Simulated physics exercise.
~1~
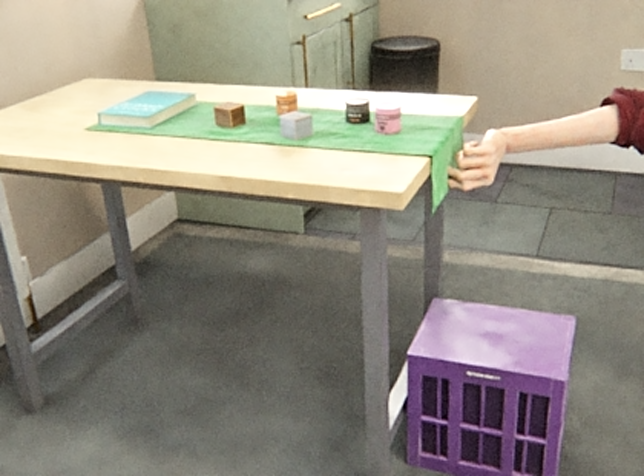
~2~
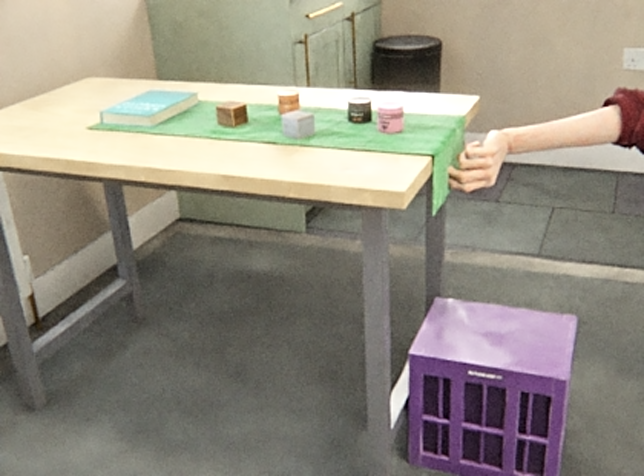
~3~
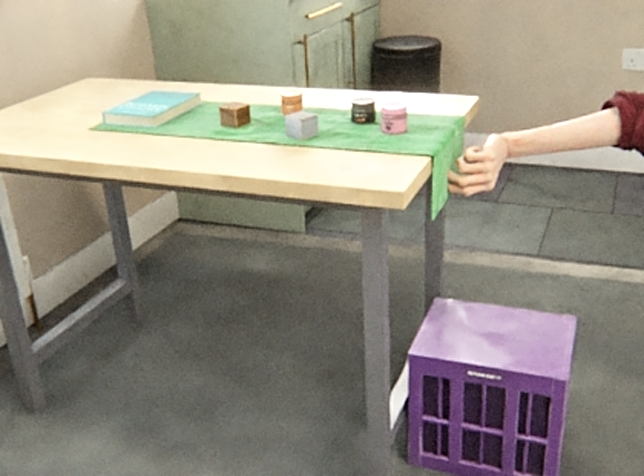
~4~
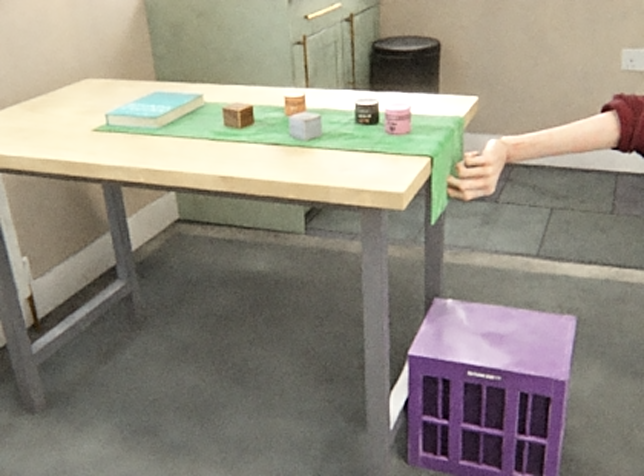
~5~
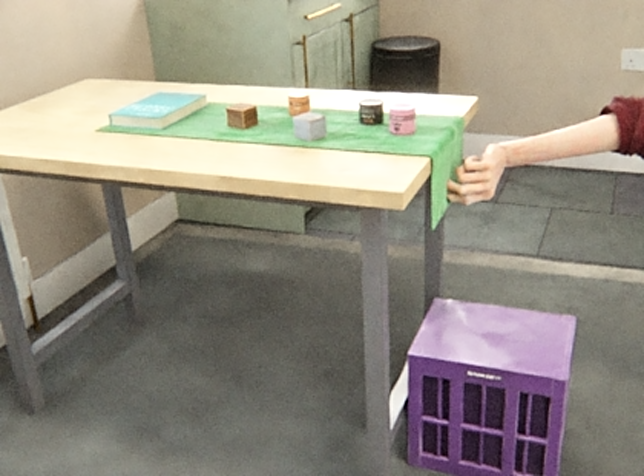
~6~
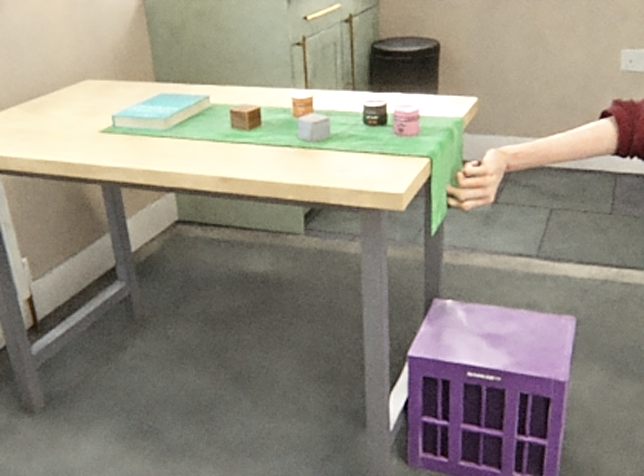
At a pale wooden table above a purple crate, a hand drew the hanging end of a green cloth slightly downward, and the book, small blocks and little pots on it shifted slightly right.
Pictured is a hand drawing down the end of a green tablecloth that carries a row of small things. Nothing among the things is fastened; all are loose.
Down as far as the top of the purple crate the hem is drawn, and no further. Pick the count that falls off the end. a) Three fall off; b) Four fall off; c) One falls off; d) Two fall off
Three fall off.
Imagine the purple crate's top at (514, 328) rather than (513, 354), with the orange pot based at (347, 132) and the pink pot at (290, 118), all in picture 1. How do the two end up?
In the end the orange pot is no longer on top and the pink pot is still on top.
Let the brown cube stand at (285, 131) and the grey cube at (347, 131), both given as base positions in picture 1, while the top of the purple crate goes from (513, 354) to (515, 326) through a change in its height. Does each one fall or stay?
In the end the brown cube is still on top and the grey cube is no longer on top.
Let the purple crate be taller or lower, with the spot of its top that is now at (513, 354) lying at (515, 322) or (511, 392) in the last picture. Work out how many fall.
Count: 2, then 4.
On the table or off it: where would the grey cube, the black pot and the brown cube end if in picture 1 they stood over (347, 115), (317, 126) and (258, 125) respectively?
The grey cube ends up knocked off; the black pot ends up knocked off; the brown cube ends up still aboard.
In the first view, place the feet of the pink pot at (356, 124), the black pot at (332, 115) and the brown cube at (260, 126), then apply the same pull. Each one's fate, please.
Outcome: Pink pot is gone; black pot is gone; brown cube keeps its perch.
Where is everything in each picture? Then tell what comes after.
In the first picture, hem (432, 217); pink pot (388, 105); black pot (357, 100); grey cube (296, 115); orange pot (286, 93); brown cube (229, 105); top of the crate (513, 354).
In the second picture, hem (433, 217); pink pot (390, 104).
In the third picture, hem (432, 221); black pot (363, 100).
In the fourth picture, hem (431, 226); grey cube (305, 116); top of the crate (513, 354).
In the fifth picture, hem (432, 231); orange pot (299, 94).
In the sixth picture, hem (432, 236); pink pot (407, 107); black pot (375, 102); grey cube (314, 117); orange pot (302, 95); brown cube (245, 107).
A little later, hem near (449, 263); pink pot gone.
Next, hem on the crate; pink pot, black pot and grey cube gone.
When it is over, hem on the crate; pink pot, black pot and grey cube gone. The count of fallen things is three.
